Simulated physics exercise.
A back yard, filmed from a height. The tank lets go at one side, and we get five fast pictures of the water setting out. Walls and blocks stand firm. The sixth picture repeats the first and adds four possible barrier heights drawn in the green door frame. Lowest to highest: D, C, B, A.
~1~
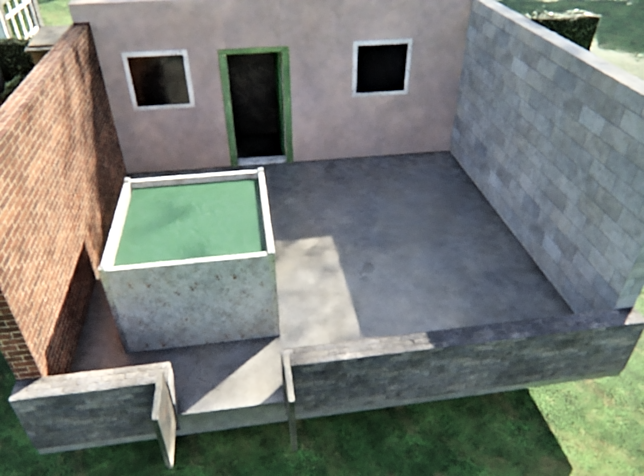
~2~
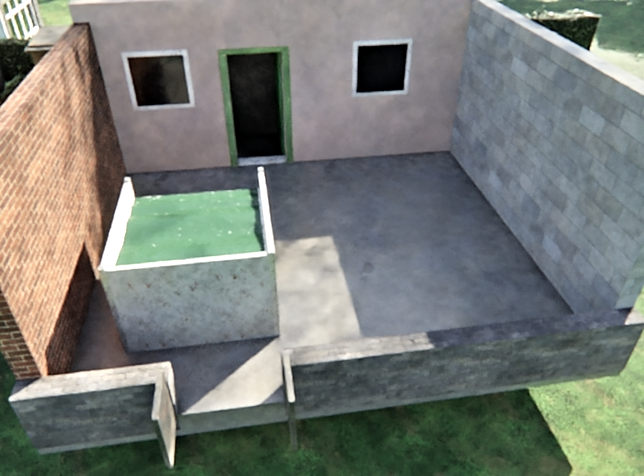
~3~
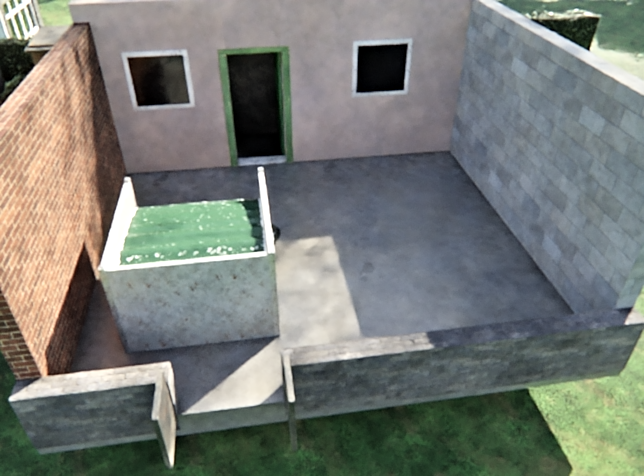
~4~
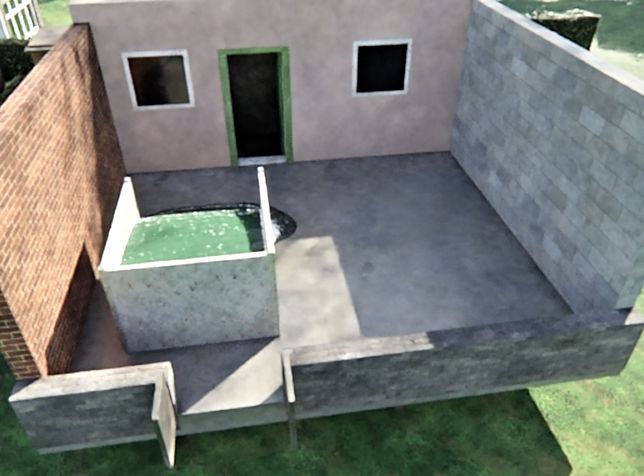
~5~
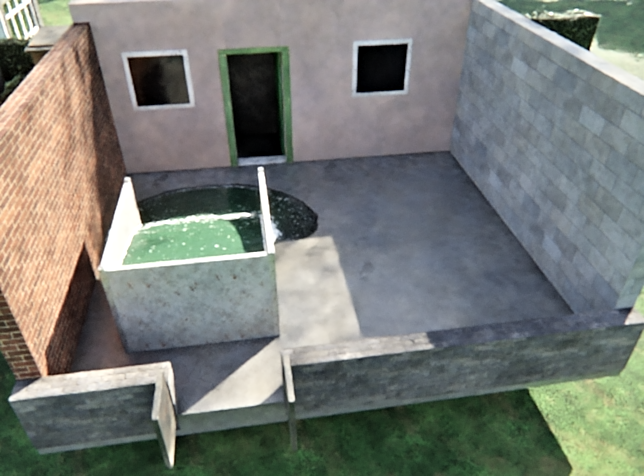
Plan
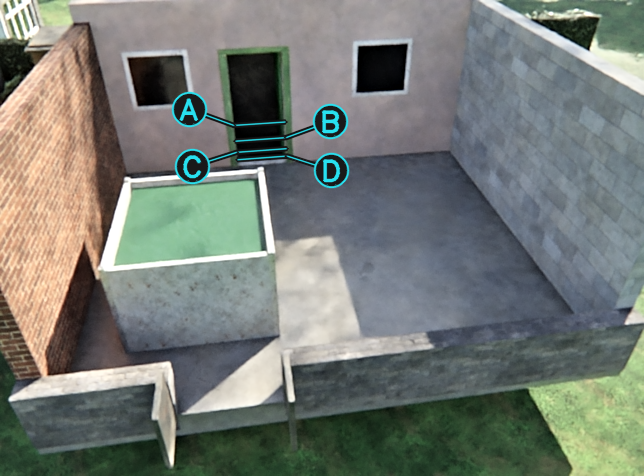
A back yard with a grey floor is seen from a height, the camera still. A pinkish house wall with a green doorway between two white-framed windows stands behind, brick wall left, grey block wall right, and a low front wall with an open gate. In the pale tank at left, the far side disappears, the green water sinks, and a dark, rounded sheet spreads behind it and rightward.
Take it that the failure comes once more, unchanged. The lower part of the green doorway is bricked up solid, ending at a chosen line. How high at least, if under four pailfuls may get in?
B will do.
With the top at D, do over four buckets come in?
Yes, it does.
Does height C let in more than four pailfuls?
Yes.
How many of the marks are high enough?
Two of the four.
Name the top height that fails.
C it is.
On the marked copy, A at (259, 123); B at (261, 139); C at (261, 150); D at (262, 157); from the bottom up D, C, B, A.
If A is chosen, nothing gets over.
If B is chosen, a bucket or two gets in.
If C is chosen, some 20 bucketfuls get in.
If D is chosen, dozens of bucketfuls pour in.
